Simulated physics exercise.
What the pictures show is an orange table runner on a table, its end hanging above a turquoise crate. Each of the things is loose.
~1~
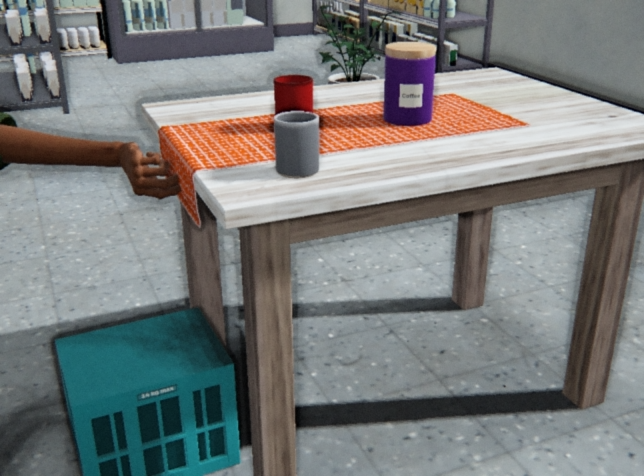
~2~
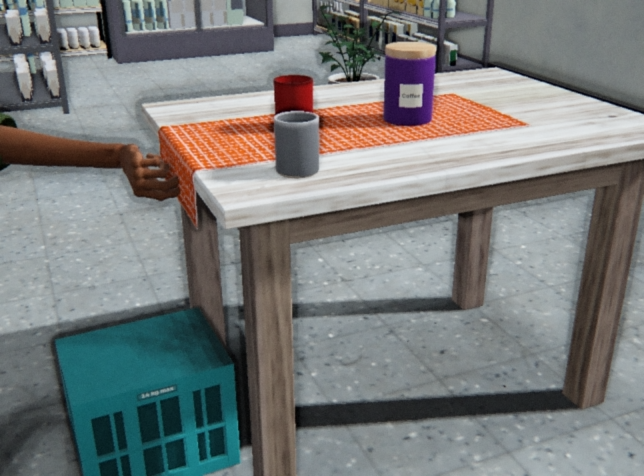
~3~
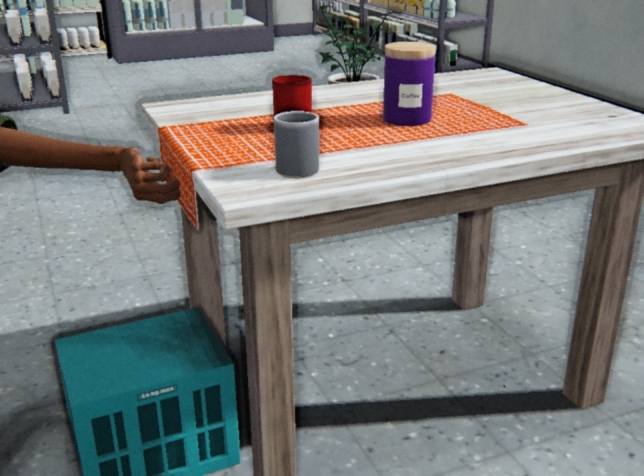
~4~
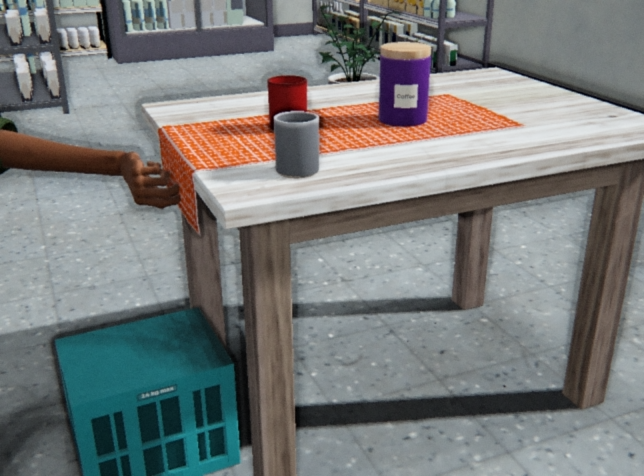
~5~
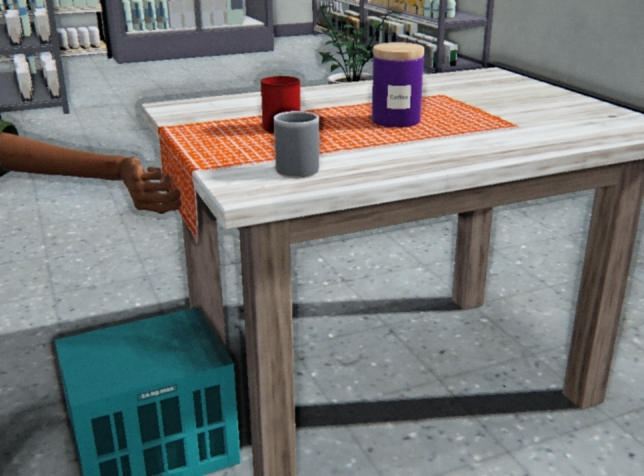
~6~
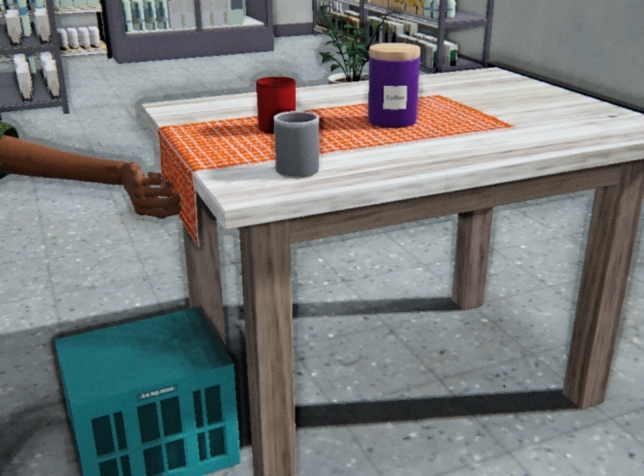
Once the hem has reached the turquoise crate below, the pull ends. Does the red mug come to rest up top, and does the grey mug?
One by one: The red mug does not; the grey mug does.
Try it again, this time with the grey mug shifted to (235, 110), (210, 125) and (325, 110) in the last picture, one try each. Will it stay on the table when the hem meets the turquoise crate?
First try: It comes down; second try: It drops; third try: It goes over the edge.
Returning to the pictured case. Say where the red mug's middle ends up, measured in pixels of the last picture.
I'd mark it close to (127, 303).
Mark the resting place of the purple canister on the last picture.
End position: (263, 99).
Then, 0.56 s past the final frame, hem going down; red mug carried along near (231, 110); grey mug still.
Then, 1.24 s past the final frame, hem going down; red mug carried along near (164, 119); grey mug still.
When it is over, hem on the crate; red mug down below near (127, 303); grey mug still. The red mug goes over the edge and the grey mug keeps clear of the edge.
